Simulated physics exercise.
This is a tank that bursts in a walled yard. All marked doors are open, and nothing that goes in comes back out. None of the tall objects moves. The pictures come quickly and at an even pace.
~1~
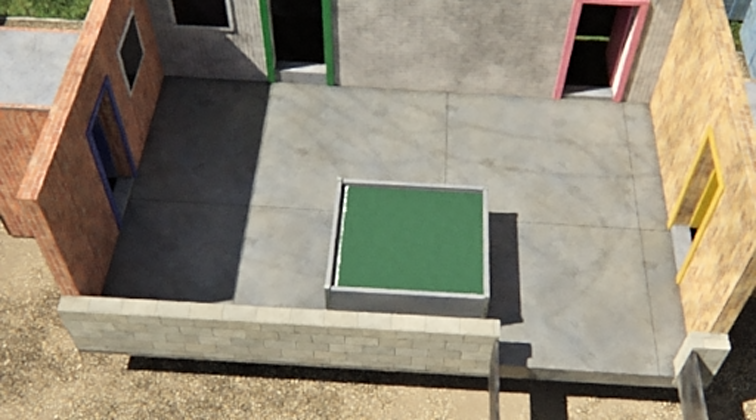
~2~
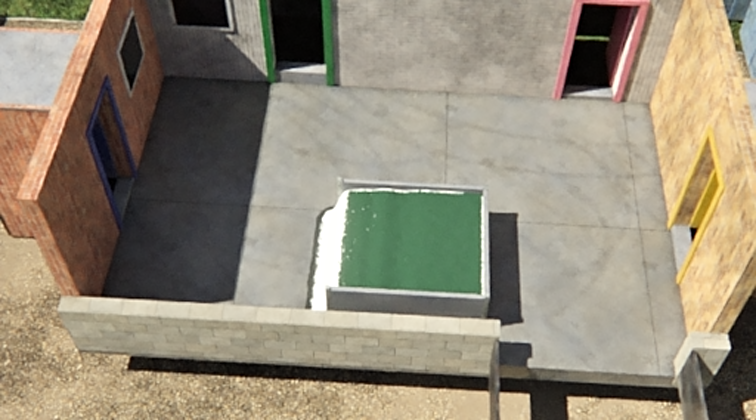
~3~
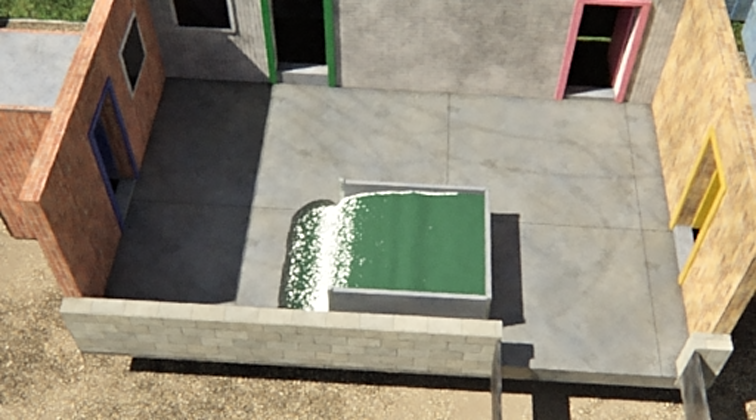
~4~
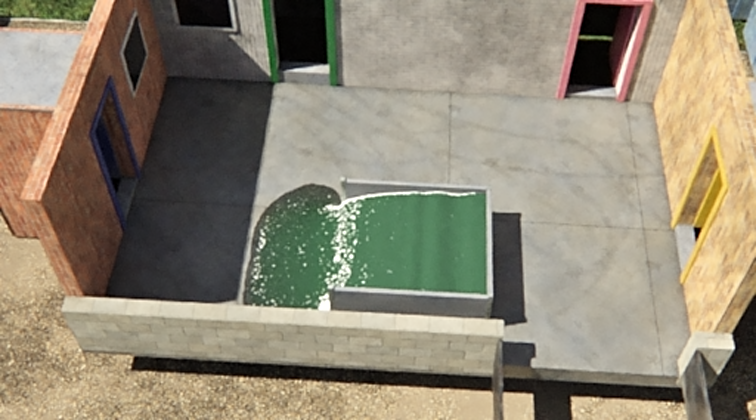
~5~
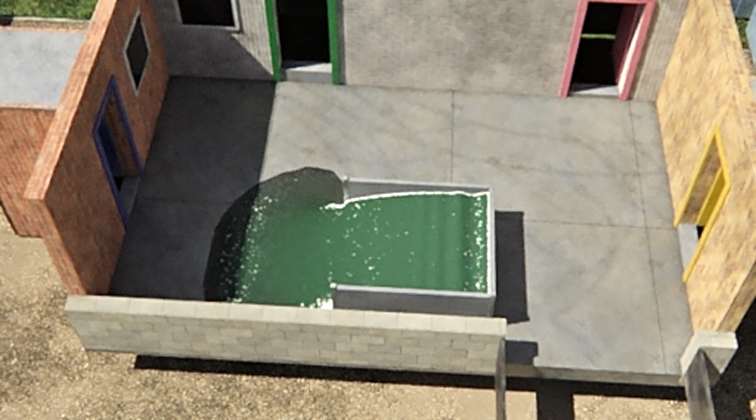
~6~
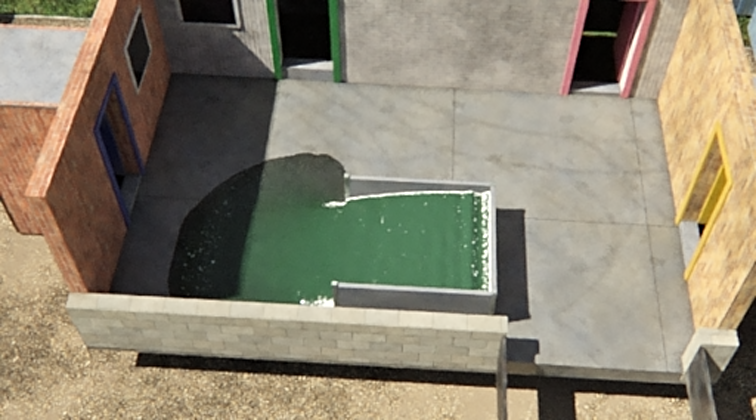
The clip shows a rectangular tank of green water in a walled yard bursting open on its left side; white foam pours out, then green water spreads leftward across the grey floor as the level inside the tank drops.
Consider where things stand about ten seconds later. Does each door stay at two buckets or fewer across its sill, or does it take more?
As I see it, the green door lets in little enough there; the blue door lets too much in there; the pink door lets in little enough there; the yellow door lets in little enough there.
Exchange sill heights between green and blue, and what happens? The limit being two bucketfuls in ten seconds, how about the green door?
Result: Green door ends up above the limit.
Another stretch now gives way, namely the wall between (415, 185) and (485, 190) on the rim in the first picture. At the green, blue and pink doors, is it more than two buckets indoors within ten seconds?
Door by door: Green remains below the line; blue remains below the line; pink crosses the line.
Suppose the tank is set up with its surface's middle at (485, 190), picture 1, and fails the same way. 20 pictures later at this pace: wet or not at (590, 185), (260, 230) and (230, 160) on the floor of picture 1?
Taking the three spots in turn, I'd say spared, then drenched, then drenched.
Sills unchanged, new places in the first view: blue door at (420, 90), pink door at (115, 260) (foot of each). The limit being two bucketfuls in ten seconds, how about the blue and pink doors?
Result - blue door: Remains below the limit; pink door: Crosses the limit.
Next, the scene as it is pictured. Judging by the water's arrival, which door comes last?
I'd go with the yellow-painted one.
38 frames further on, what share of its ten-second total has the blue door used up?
That share would be near 100 %.
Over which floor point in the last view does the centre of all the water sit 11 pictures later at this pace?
That comes out near (277, 254).
A moment on, water covers 30 % of the floor; the green door not reached, the blue door under two buckets in, the pink door not reached, the yellow door not reached.
Next, water covers 35 % of the floor; the green door not reached, the blue door far over two buckets in, the pink door not reached, the yellow door not reached.
Then, water covers 40 % of the floor; the green door wet at the sill, nothing in, the blue door far over two buckets in, the pink door not reached, the yellow door not reached.
Later, water covers 70 % of the floor; the green door wet at the sill, nothing in, the blue door far over two buckets in, the pink door wet at the sill, nothing in, the yellow door not reached.
In the end, water covers 90 % of the floor; the green door wet at the sill, nothing in, the blue door far over two buckets in, the pink door wet at the sill, nothing in, the yellow door wet at the sill, nothing in.
